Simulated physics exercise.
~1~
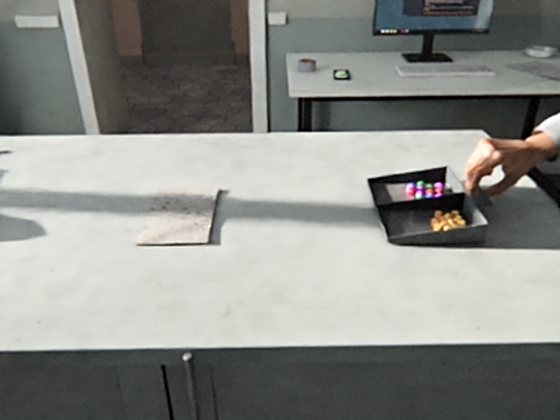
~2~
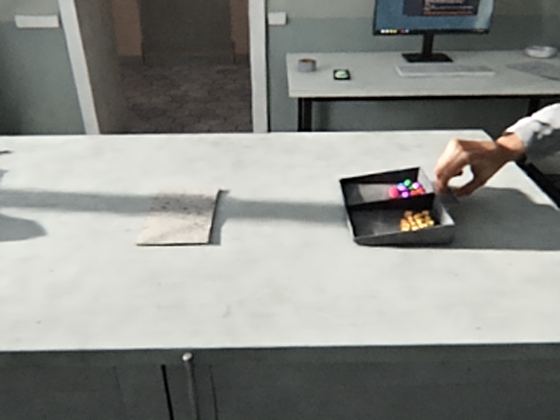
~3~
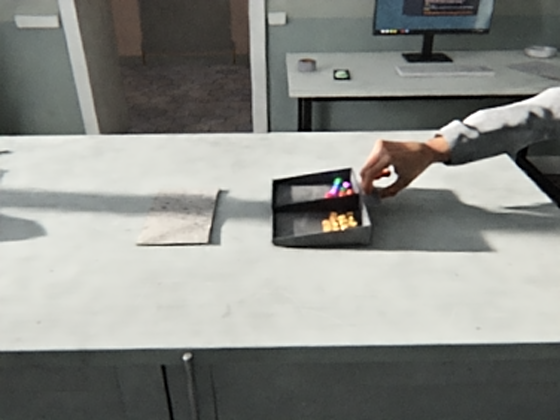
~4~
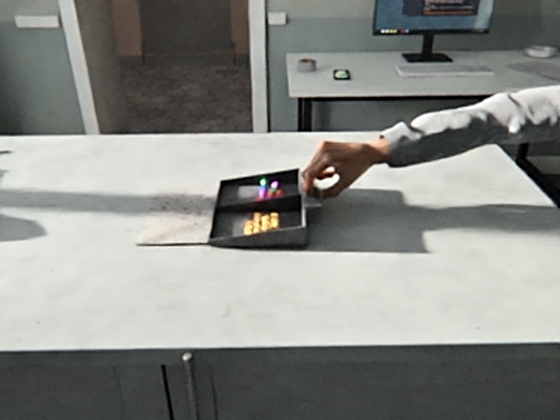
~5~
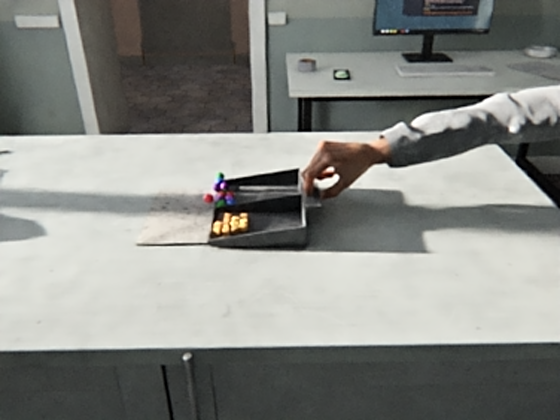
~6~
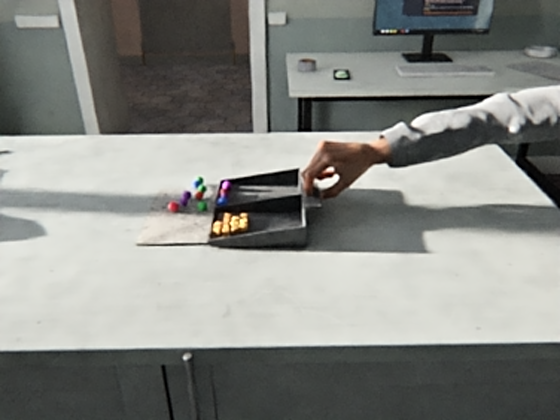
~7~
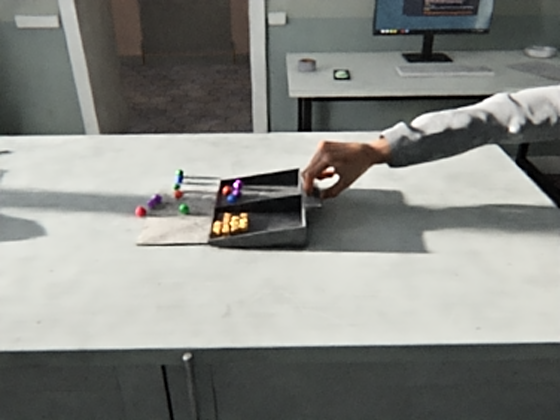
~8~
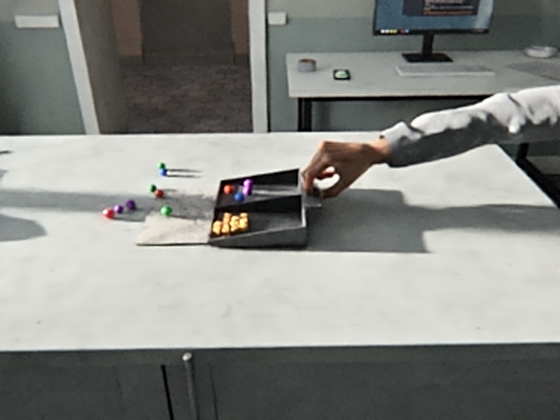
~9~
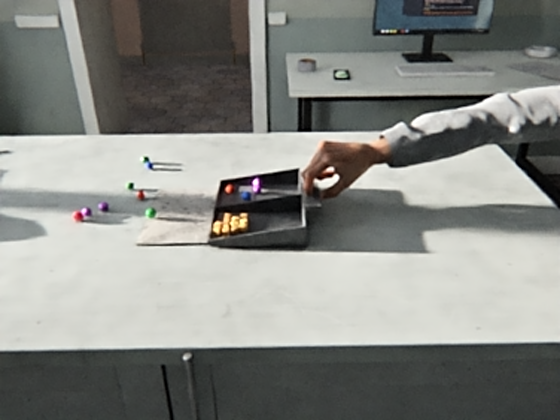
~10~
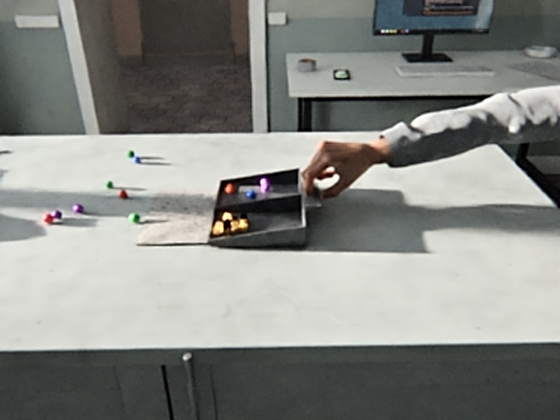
A hand reaching in from the right slides a dark, two-part tray leftward along a pale counter, seen from a still, slightly raised view in a room with a desk and monitor behind. The back part holds small balls in pink, green, blue and other bright colours, while the front part holds golden pieces. The tray stops against a thin, speckled slab lying on the counter. The golden pieces shift to the left side but stay inside, while several coloured balls spill over the left edge. They roll left and spread across the counter, leaving a few balls in the tray.
